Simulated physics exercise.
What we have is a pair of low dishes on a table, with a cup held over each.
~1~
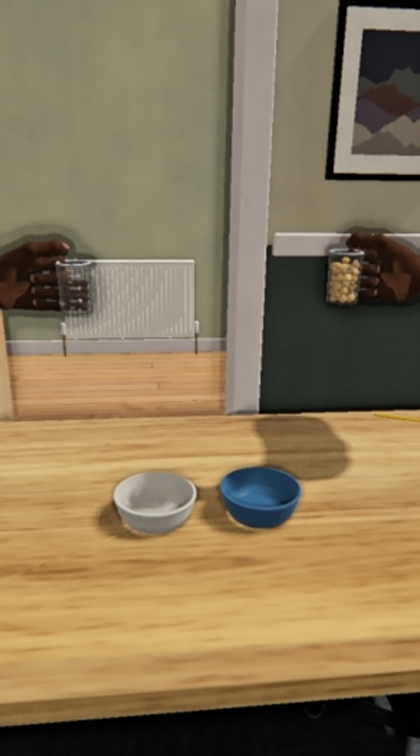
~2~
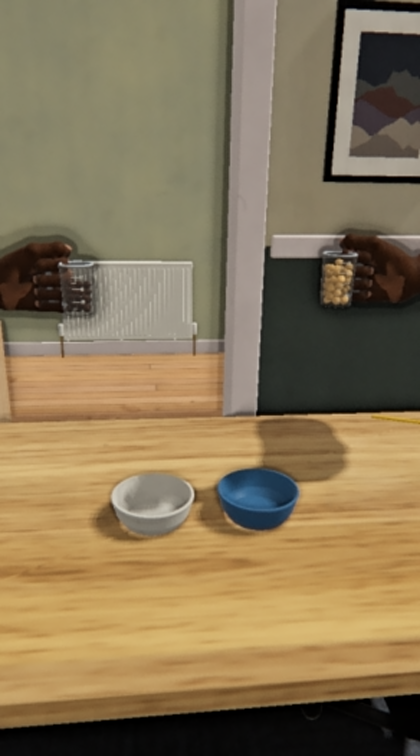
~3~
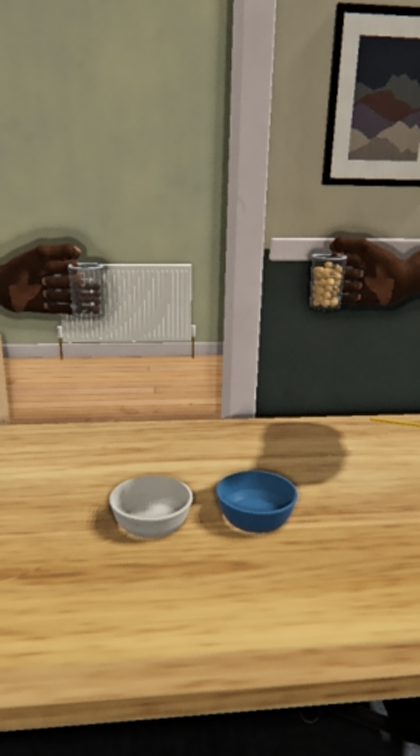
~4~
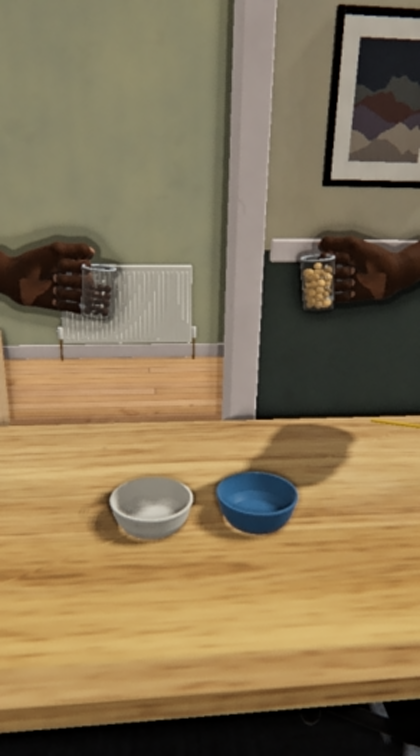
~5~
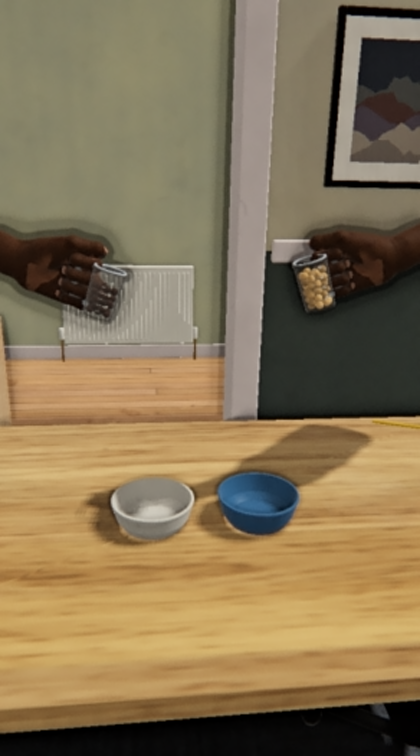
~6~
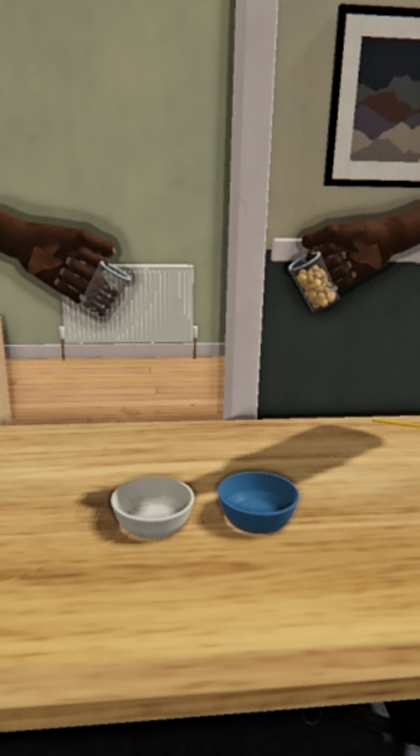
Two dark-skinned hands hold clear cups high above a pale wooden table, seen from in front and slightly above in a room with green walls, a radiator and a framed picture. A white dish sits left of a blue one, beneath dark contents in the left cup and tan chickpeas in the right. The hands move inward, then tilt both cups, while the view barely shifts.
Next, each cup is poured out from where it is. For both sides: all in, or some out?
In the end the left one loses some pieces, and the right one loses some pieces.
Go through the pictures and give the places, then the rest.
Left dish at (156, 517), empty; left cup at (75, 288), holding chocolate balls, high above its dish; right dish at (268, 511), empty; right cup at (344, 278), holding dried chickpeas, high above its dish, in the first frame.
Left cup at (78, 289), upright; right cup at (338, 279), upright, in the second frame.
Left cup at (87, 291), upright; right cup at (327, 282), upright, in the third frame.
Left cup at (98, 292), tipped 6°; right cup at (318, 283), tipped 6°, in the fourth frame.
Left cup at (104, 293), tipped 18°; right cup at (315, 284), tipped 18°, in the fifth frame.
Left dish at (153, 522); left cup at (104, 292), tipped 31°; right dish at (266, 516); right cup at (315, 283), tipped 31°, in the sixth frame.
Then, 0.25 s after the last picture, left, all still in the cup; right, all still in the cup.
Then, 0.56 s after the last picture, left, all still in the cup; right, all still in the cup.
Then, 0.89 s after the last picture, left, about two thirds still in the cup, about a third in the air; right, nearly all still in the cup, a small part in the air.
By the end, left, most in the dish, about a quarter outside the dish; right, most in the dish, about a quarter outside the dish.
